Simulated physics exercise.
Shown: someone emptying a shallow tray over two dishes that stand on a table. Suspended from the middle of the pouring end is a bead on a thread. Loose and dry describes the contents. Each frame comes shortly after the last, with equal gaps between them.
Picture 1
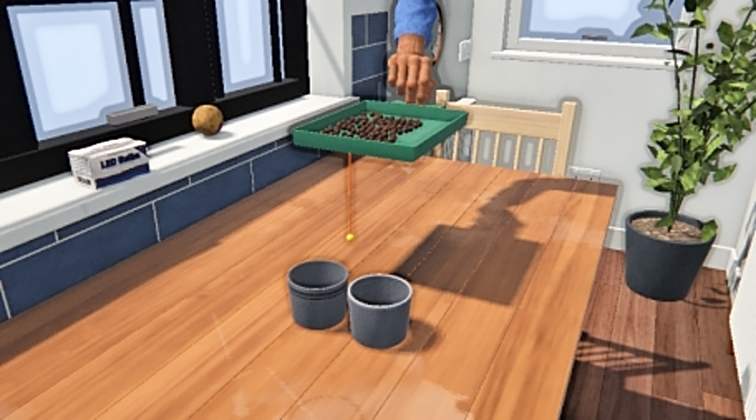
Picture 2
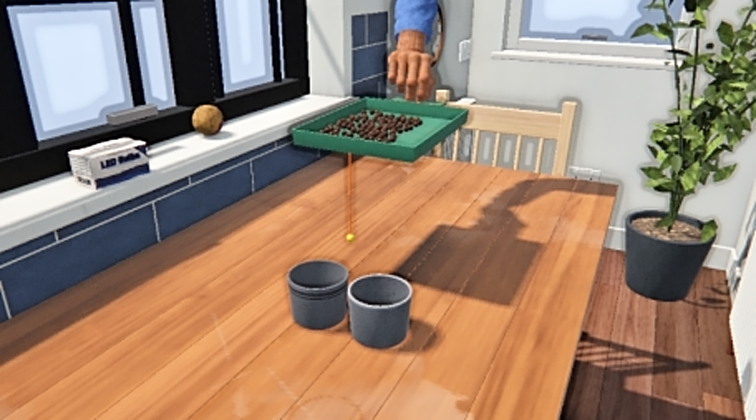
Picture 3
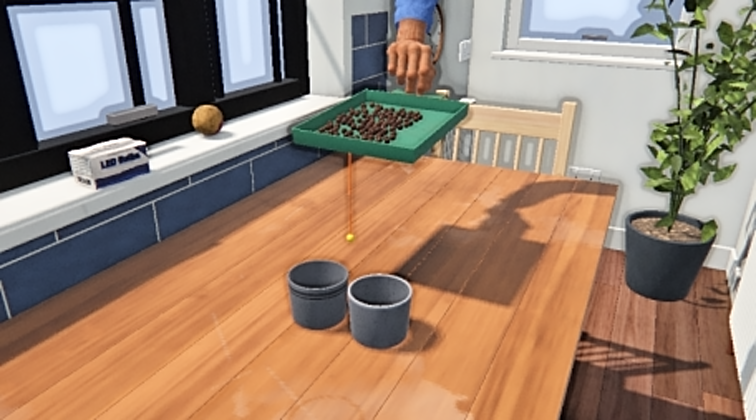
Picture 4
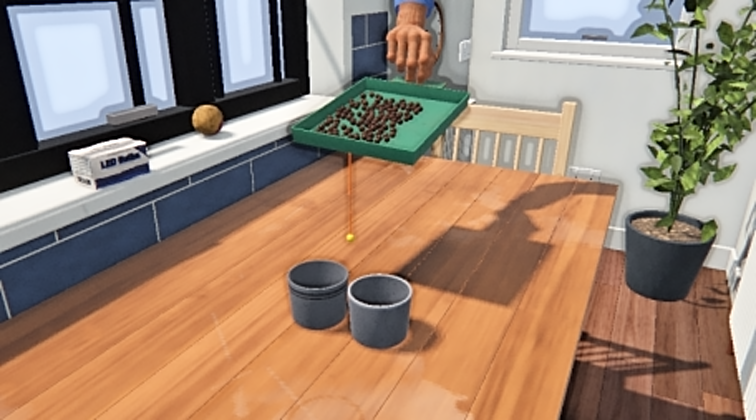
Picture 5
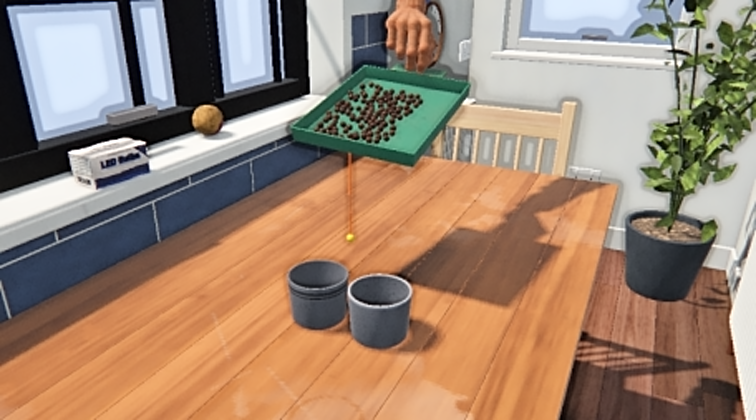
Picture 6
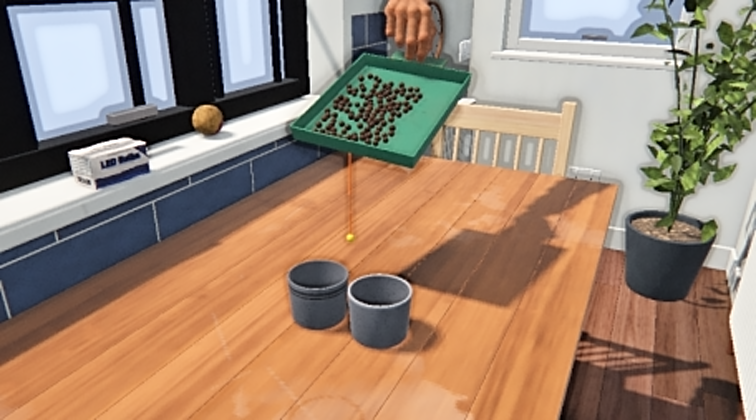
A green tray of small dark balls, held by a hand at its far edge, tilted gradually toward the viewer above two grey cups on a wooden table, its front right corner dipping slightly lower.
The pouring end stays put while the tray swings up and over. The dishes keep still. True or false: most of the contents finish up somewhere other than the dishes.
True.
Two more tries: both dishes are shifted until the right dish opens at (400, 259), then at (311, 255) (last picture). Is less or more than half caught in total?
Result - try one, below the halfway mark; try two, below the halfway mark.
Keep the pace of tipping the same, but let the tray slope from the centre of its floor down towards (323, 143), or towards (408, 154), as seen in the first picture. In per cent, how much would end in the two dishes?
Lab note: Try one about 0 %, try two 0 %.
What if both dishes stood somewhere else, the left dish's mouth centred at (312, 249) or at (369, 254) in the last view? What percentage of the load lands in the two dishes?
30% for the first placement, 20% for the second.
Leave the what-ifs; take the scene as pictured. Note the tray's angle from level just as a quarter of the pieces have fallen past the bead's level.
About 105 degrees.
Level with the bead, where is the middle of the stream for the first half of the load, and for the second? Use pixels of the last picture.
I'd place the first part at (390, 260) and the rest at (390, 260).
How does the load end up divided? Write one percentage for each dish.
Left dish near 10 in a hundred; right dish near 10.
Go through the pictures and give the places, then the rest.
The first frame shows corners of the pouring end near (294, 130) and (413, 146), level; middle of the load near (369, 131), chocolate balls; left dish near (303, 305); right dish near (366, 323); bead on its thread near (351, 238).
The second frame shows corners of the pouring end near (294, 129) and (413, 147), level; middle of the load near (369, 130).
The third frame shows corners of the pouring end near (294, 128) and (413, 148), tipped barely, lowest at the right corner; middle of the load near (369, 127).
The fourth frame shows corners of the pouring end near (293, 127) and (413, 150), tipped a little, lowest at the right corner; middle of the load near (369, 122).
The fifth frame shows corners of the pouring end near (293, 126) and (413, 153), tipped clearly, lowest at the right corner; middle of the load near (368, 117).
The sixth frame shows corners of the pouring end near (292, 126) and (413, 155), tipped clearly, lowest at the right corner; middle of the load near (367, 115), all but a few on the move; left dish near (303, 305); right dish near (366, 323).
Shortly afterwards, tray tipped steeply; all but a few on the tray; only a few in the right dish; only a few in the left dish; only a few in the air.
Next, tray tipped past a quarter turn; near a third on the tray; a little in the right dish; only a few in the left dish; near a quarter outside both; near a third in the air.
Some moments later, tray tipped past a quarter turn; a little in the right dish; a little in the left dish; the bulk outside both; only a few in the air.
In the end, tray tipped past a quarter turn; a little in the right dish; a little in the left dish; the bulk outside both.
